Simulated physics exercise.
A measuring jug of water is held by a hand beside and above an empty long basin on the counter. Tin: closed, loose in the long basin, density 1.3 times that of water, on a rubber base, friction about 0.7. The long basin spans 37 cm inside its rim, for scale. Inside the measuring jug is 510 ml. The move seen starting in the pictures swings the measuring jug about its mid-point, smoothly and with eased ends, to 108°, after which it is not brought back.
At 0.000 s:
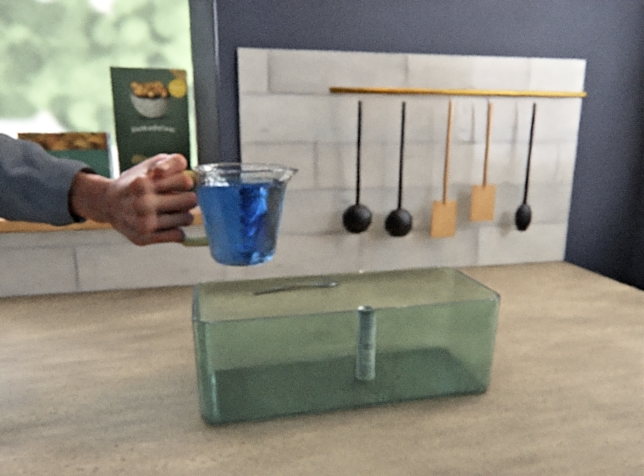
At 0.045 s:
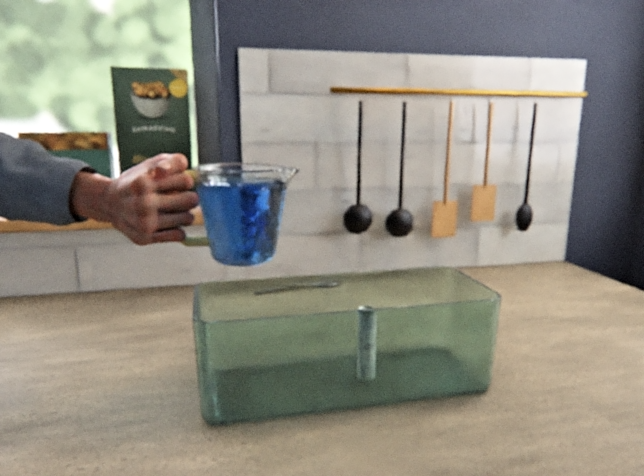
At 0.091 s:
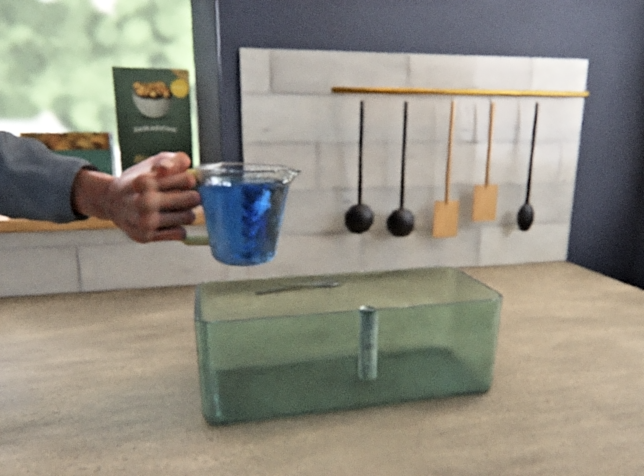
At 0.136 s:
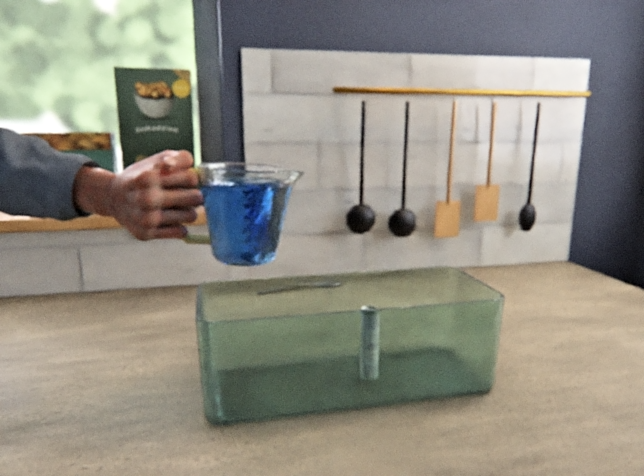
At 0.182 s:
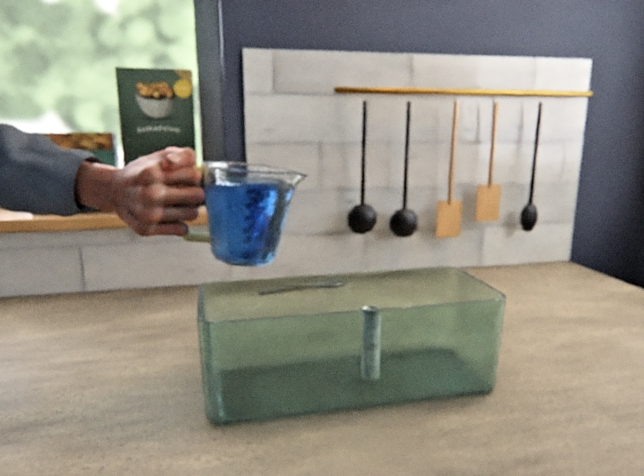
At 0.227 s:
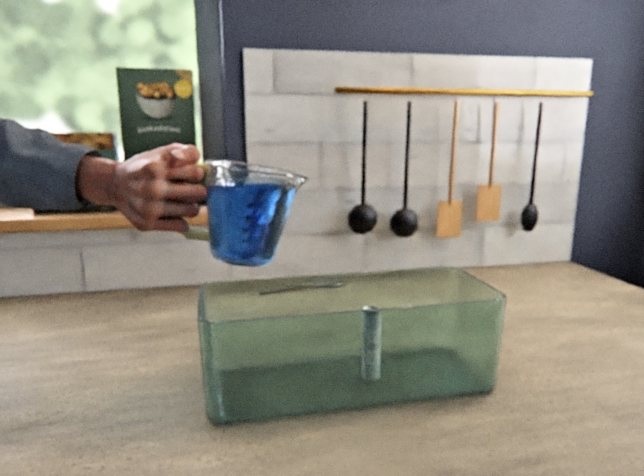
A hand holds a jug of blue water above a long basin and tilts it slightly right.
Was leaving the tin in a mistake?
Yes, it gets knocked over.
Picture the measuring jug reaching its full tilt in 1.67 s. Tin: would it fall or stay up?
Then it tips over.
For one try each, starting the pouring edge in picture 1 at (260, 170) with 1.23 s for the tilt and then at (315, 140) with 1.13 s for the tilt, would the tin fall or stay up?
Run one: It does not tip. Run two: It tumbles.
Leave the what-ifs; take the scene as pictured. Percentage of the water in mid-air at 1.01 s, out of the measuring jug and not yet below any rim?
Estimated airborne part: Roughly 10 per cent.
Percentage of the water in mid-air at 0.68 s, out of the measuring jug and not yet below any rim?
I'd say close to 16 per cent.
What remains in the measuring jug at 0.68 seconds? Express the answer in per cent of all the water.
Still held: Roughly 74 % of the total.
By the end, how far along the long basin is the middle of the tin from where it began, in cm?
7.0 cm.
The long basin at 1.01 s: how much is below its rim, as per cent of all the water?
Close to 74 in a hundred.
By 0.68 s the tilt is 63° and 75 per cent is still to pour; the tin stands where it began.
By 1.01 s the tilt is 100° and 16 per cent is still to pour; the tin lies on its side.
By 1.35 s the tilt is 108° and 0 per cent is still to pour; the tin lies on its side.
By 1.73 s the tilt is 108° and 0 per cent is still to pour; the tin lies on its side.
At rest the tin lies on its side.
